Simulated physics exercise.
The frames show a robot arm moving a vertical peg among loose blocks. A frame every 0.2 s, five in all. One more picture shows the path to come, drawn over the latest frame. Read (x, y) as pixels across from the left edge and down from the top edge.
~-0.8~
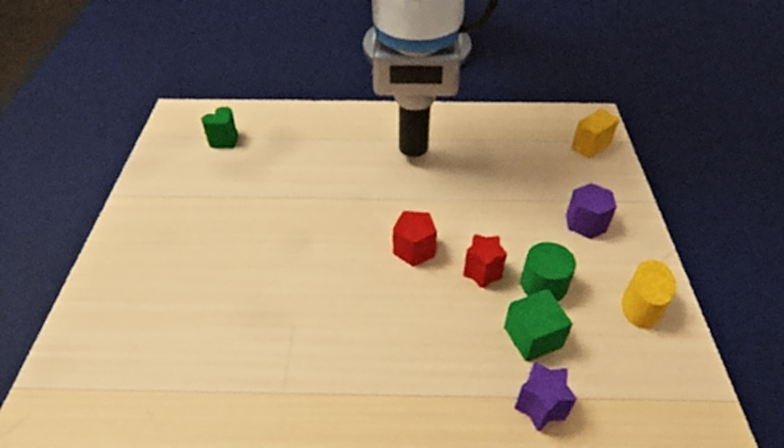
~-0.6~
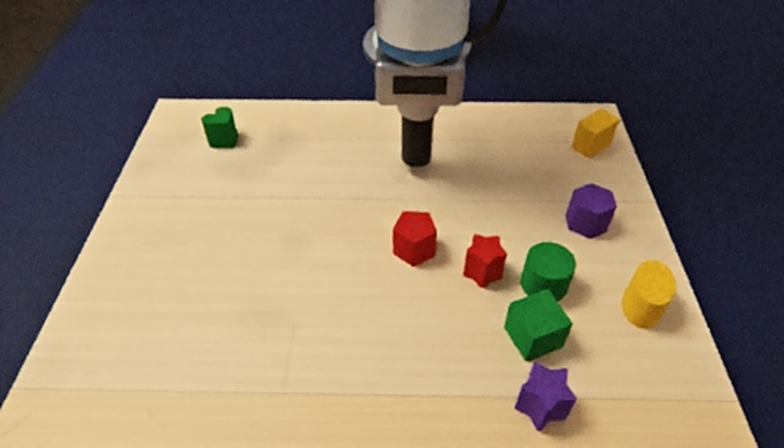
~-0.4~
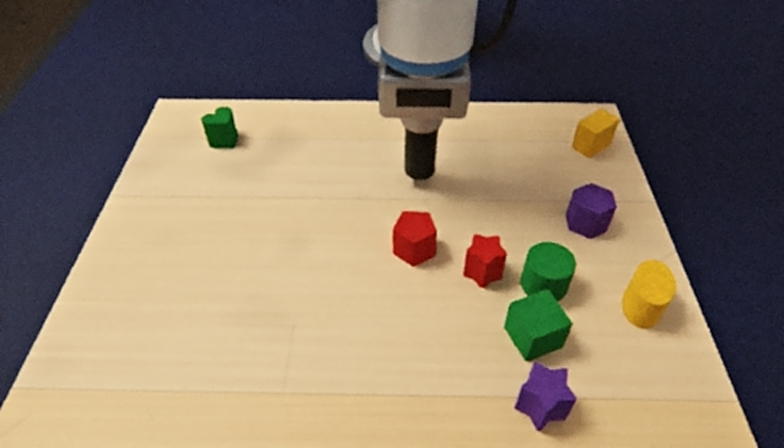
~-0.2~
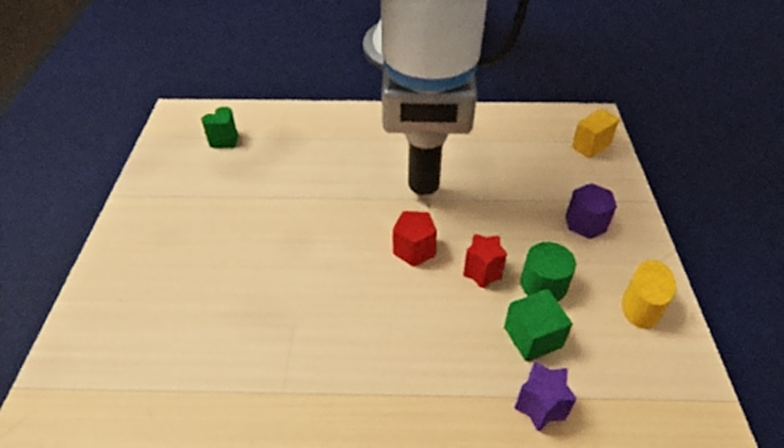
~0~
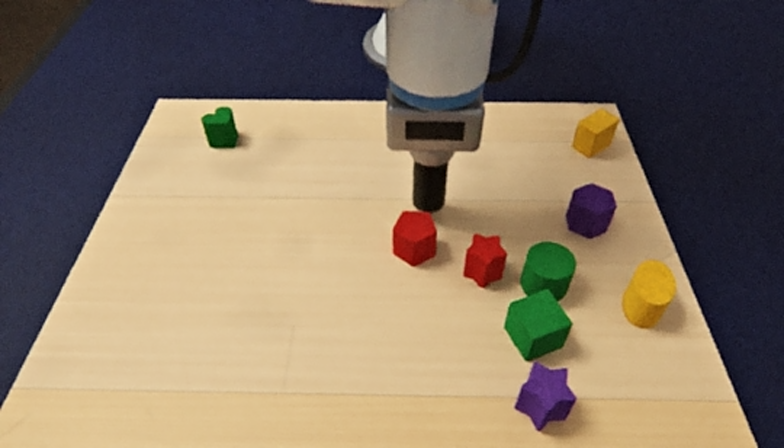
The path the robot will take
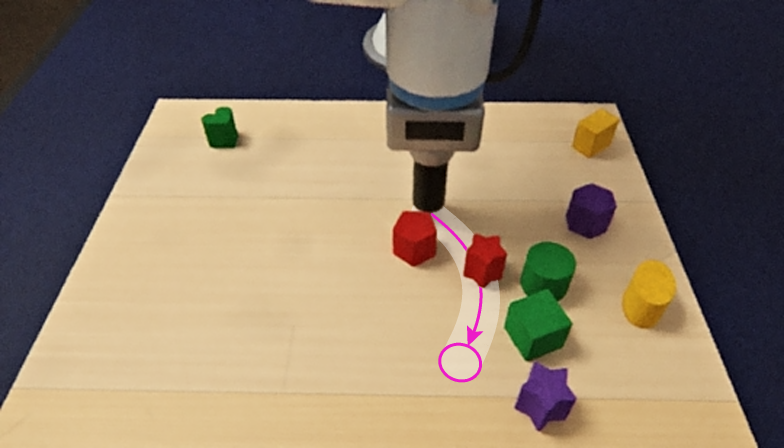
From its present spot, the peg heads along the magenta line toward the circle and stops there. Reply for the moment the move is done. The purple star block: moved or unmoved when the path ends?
The purple star block does not move.
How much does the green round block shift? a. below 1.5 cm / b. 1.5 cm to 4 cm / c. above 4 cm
My answer is option a.
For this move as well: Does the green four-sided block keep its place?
No.
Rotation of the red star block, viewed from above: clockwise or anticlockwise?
The block spins anticlockwise.
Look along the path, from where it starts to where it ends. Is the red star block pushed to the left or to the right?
It will end up to the left.
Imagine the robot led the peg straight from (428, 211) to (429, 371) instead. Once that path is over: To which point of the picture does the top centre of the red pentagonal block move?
It will likely be found at (389, 266).
Drawn move, from (428, 211) through (467, 250) and (481, 303) to (460, 362).
The first path, step by step. One third of the way, peg (469, 242); red star block (492, 253).
Two thirds of the way, peg (483, 294); red star block (520, 292), turned 70° anticlockwise; green four-sided block (551, 321).
At the end, peg (462, 353); red star block (518, 303), turned 95° anticlockwise; green four-sided block (558, 328), turned 20° anticlockwise; purple star block still; green round block still.
